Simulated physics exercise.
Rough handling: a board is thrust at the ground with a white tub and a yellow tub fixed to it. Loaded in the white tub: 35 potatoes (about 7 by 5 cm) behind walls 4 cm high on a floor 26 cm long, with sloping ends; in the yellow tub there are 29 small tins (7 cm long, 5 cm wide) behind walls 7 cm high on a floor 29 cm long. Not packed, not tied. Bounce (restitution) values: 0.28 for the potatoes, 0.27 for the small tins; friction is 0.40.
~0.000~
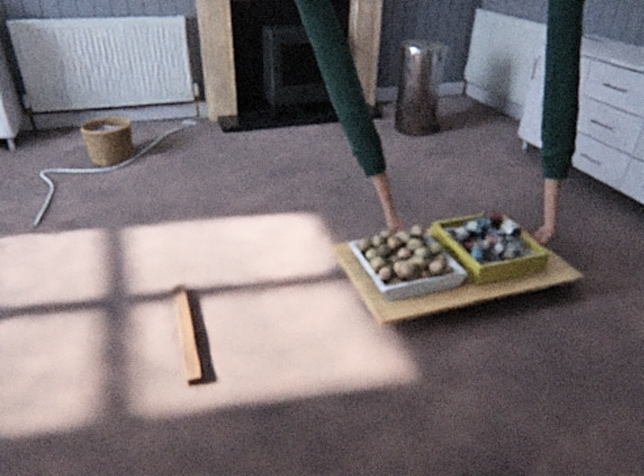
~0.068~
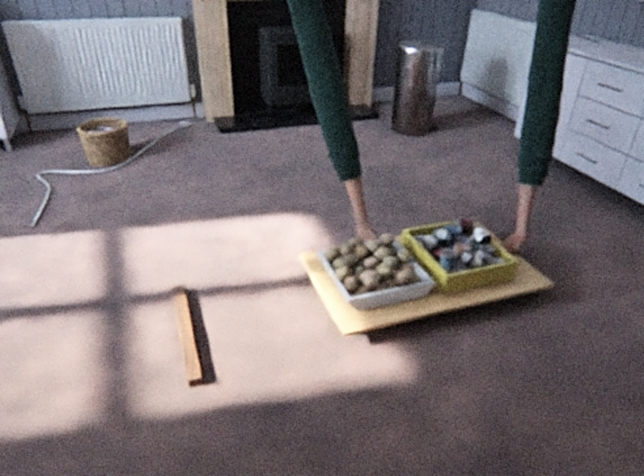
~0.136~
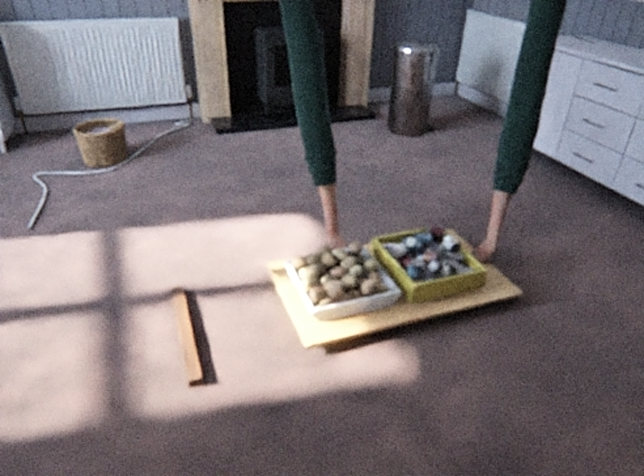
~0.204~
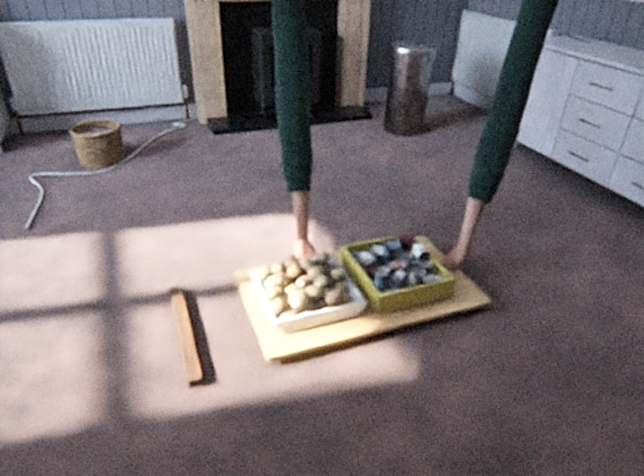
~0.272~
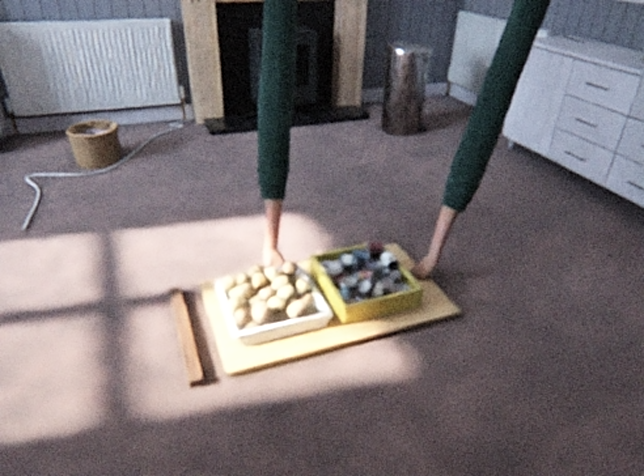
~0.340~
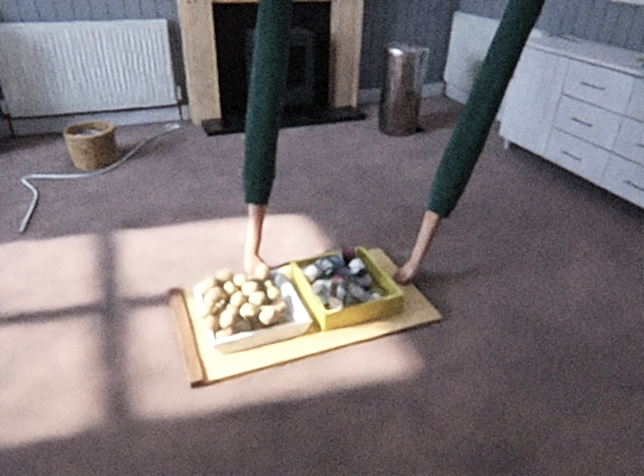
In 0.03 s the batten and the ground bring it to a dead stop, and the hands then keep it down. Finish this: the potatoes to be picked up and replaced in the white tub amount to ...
... more than one in six.
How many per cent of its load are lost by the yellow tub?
The yellow tub comes in at 5 in a hundred.
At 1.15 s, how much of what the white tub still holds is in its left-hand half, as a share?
I'd say near 70 out of a hundred.
After 0.38 s, 3 of 35 out of the white tub and 1 of 29 out of the yellow tub.
After 0.50 s, 7 of 35 out of the white tub and 2 of 29 out of the yellow tub.
After 0.72 s, 11 of 35 out of the white tub and 2 of 29 out of the yellow tub.
Final count (at 1.15 s), 11 of 35 out of the white tub and 2 of 29 out of the yellow tub. Asked share, 11 of 35, 31 per cent.
